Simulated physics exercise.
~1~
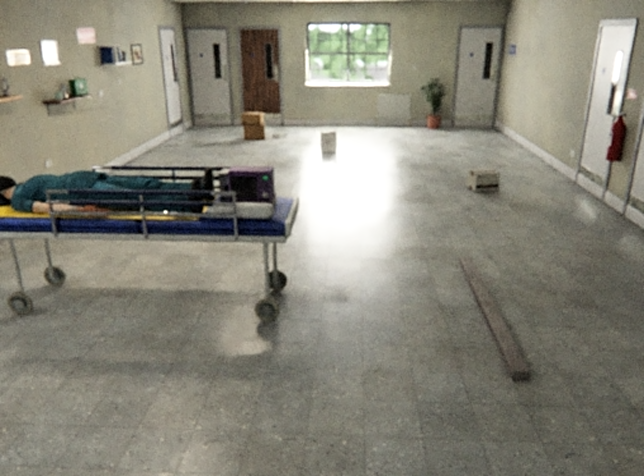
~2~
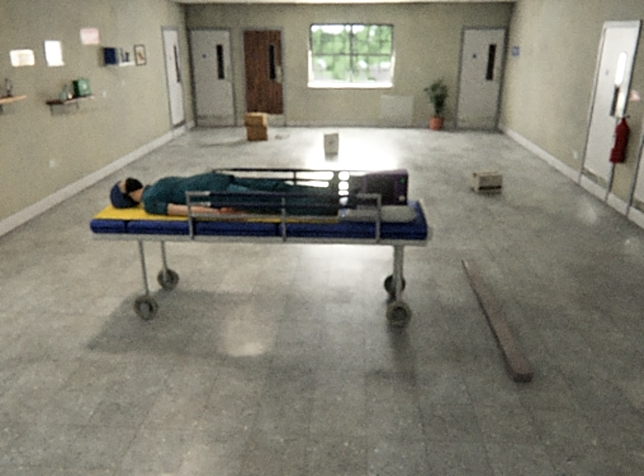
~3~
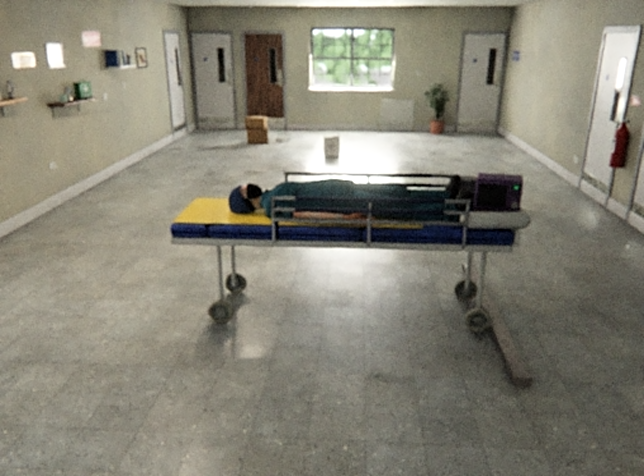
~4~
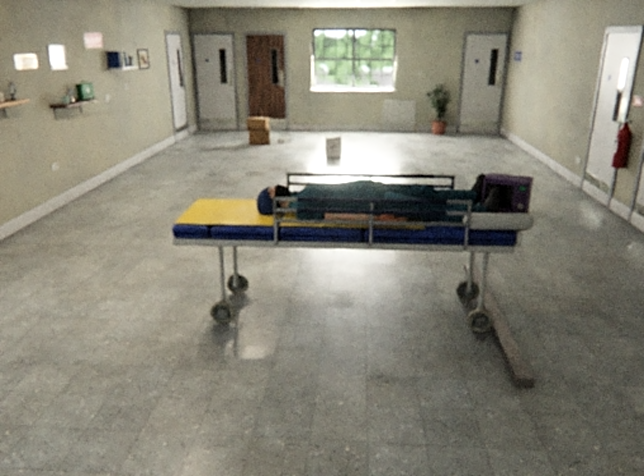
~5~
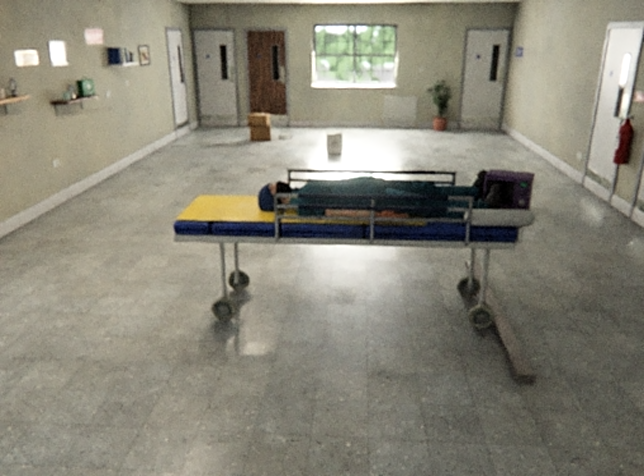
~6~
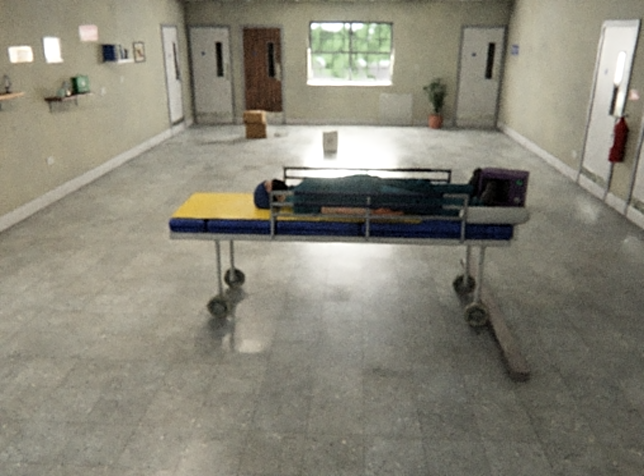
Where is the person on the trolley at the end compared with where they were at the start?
At the start the person was over on the left side of the room, and by the end they were lying farther right, near the middle, with more of the yellow mattress showing behind their head.
